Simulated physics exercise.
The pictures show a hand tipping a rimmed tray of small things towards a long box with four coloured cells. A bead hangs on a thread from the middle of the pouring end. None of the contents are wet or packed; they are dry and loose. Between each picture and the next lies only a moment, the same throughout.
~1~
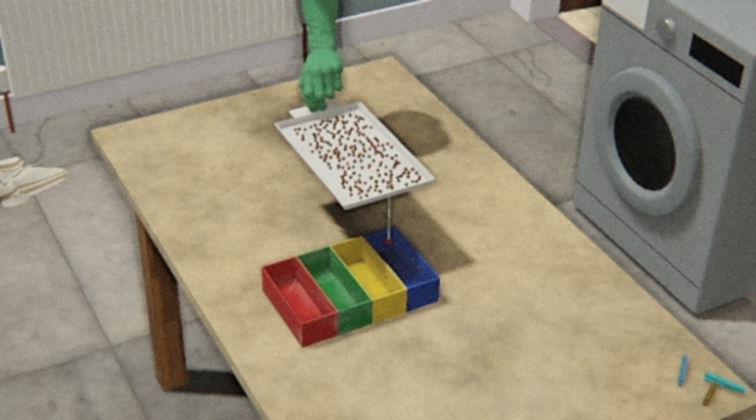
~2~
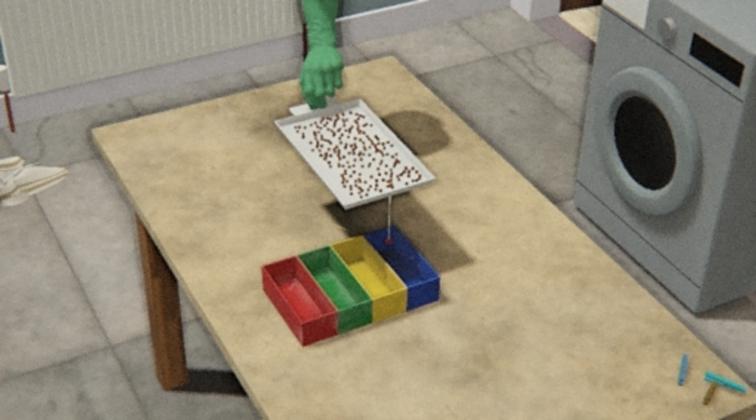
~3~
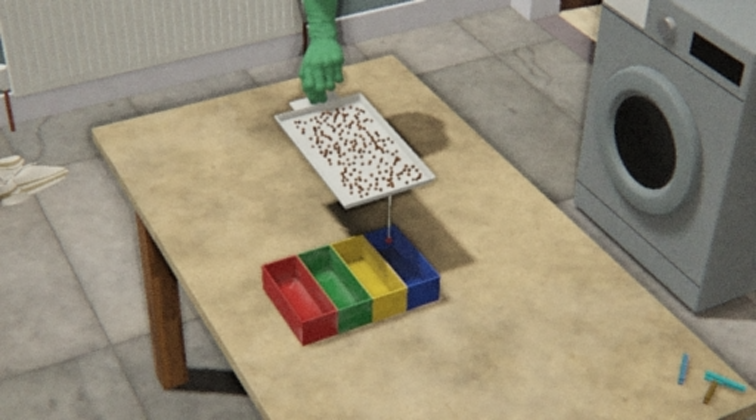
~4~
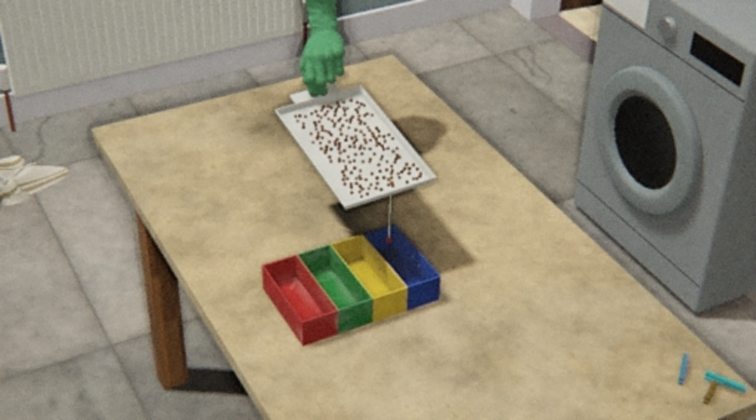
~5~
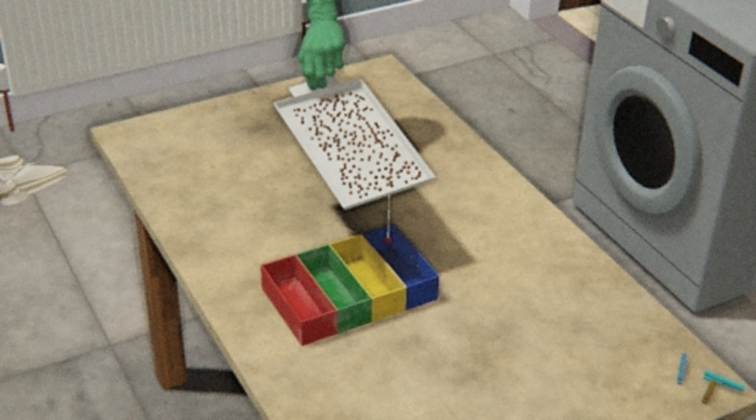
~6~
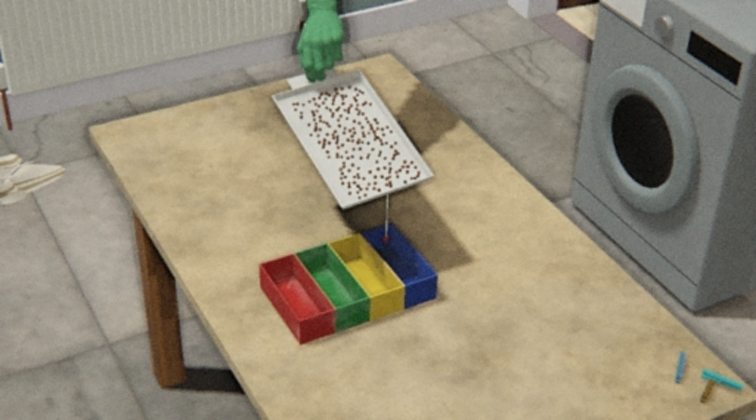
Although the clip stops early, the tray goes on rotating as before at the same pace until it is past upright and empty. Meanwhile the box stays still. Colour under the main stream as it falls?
Yellow, I would say.
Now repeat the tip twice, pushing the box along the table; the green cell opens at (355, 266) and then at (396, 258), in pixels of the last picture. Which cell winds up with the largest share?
The first time it is the cell in green, and the second time it is that red cell.
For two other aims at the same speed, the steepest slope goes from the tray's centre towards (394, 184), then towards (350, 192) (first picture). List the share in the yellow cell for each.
0 % and 60 %.
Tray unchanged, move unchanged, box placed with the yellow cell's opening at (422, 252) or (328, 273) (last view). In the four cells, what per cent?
You'd get about 100 per cent first and about 80 per cent second.
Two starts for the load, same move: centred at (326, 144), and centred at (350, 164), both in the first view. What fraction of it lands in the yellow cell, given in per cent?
First about 60, then 60 per cent.
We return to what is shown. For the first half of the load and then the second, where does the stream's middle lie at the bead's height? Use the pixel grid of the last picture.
Earlier half at (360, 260), later half at (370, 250).
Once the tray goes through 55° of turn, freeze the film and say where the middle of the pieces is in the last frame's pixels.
Centre estimate: (362, 201).
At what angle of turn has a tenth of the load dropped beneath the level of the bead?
50° or so.
Just after the last frame, tray tipped steeply; roughly two thirds on the tray; roughly a quarter in the yellow cell; about a tenth in the green cell; just a few in the blue cell; about a tenth falling or outside the box.
A moment on, tray tipped right over; about a tenth on the tray; roughly half in the yellow cell; about a tenth in the green cell; about a tenth in the blue cell; about a tenth falling or outside the box.
Further on, tray tipped past a quarter turn; roughly two thirds in the yellow cell; roughly a quarter in the green cell; roughly a quarter in the blue cell; just a few falling or outside the box.
When it is over, tray tipped past a quarter turn; roughly two thirds in the yellow cell; roughly a quarter in the green cell; roughly a quarter in the blue cell; not one in the red cell; just a few outside the box.
